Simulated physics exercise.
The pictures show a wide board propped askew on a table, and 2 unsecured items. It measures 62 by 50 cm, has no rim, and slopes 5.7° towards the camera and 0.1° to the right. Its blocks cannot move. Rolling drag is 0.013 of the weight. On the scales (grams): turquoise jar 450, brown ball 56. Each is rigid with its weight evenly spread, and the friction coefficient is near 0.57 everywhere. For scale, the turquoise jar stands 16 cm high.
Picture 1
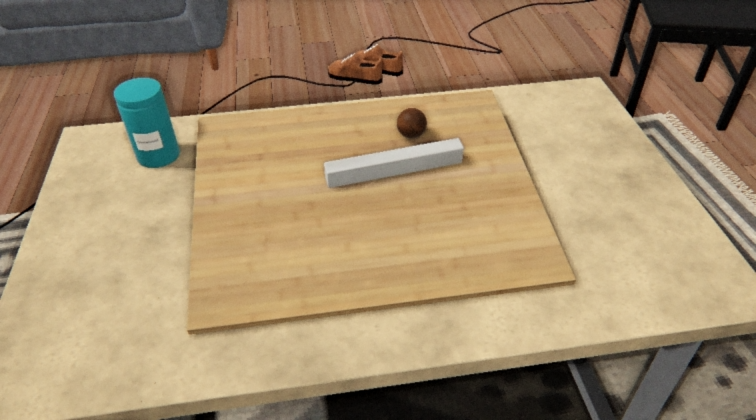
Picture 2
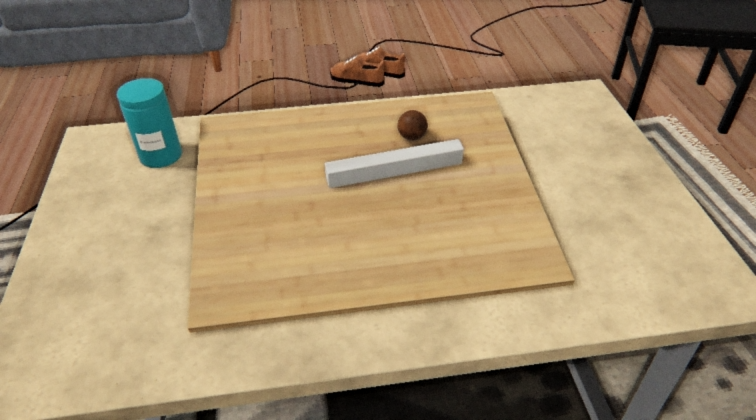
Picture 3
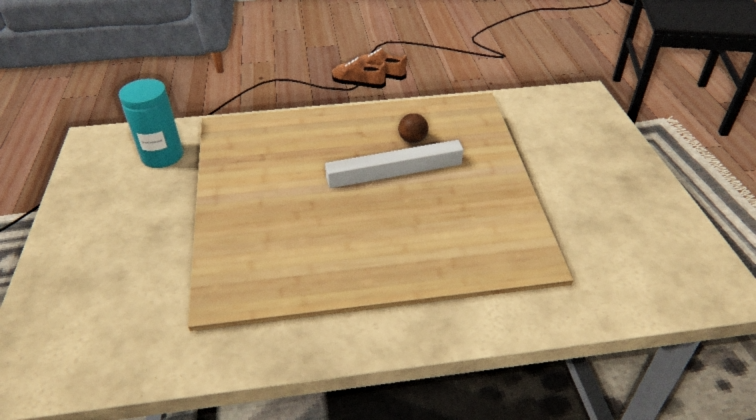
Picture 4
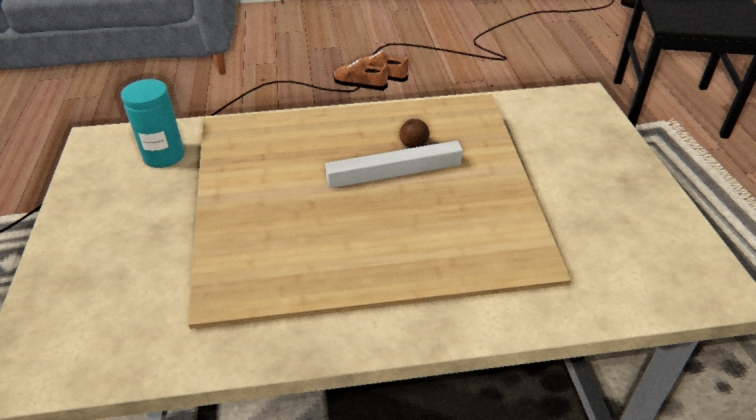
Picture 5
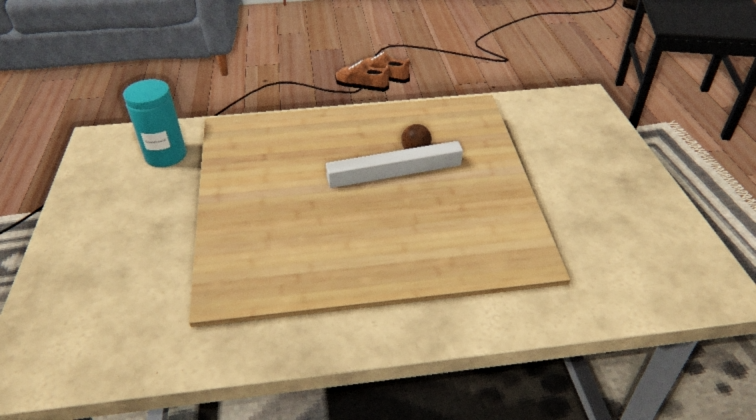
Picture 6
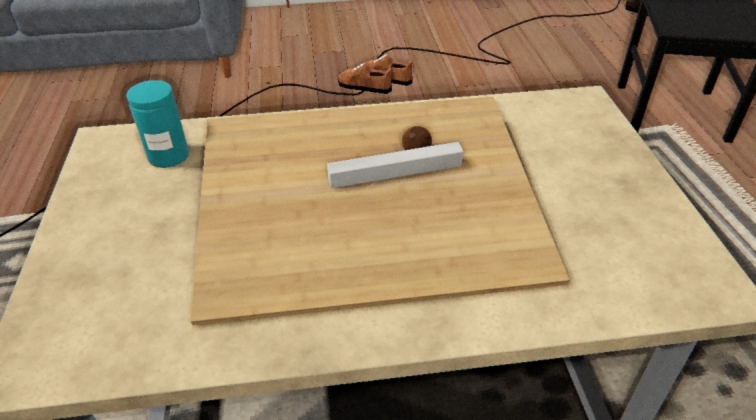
In this clip, a brown ball on a tilted wooden board moves a short way toward the camera, up close behind a pale bar lying across the board, while a turquoise jar stands at the table's left side.
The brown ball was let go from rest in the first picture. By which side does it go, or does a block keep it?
The answer: No edge.
Then, 0.10 s past the last view, 34 cm of board to the near edge; brown ball near (417, 141).
Then, 0.30 s past the last view, brown ball resting near (417, 141).
Finally, 34 cm of board to the near edge; turquoise jar still in place (within 8 cm). Final places as that camera would see them, brown ball near (417, 141).
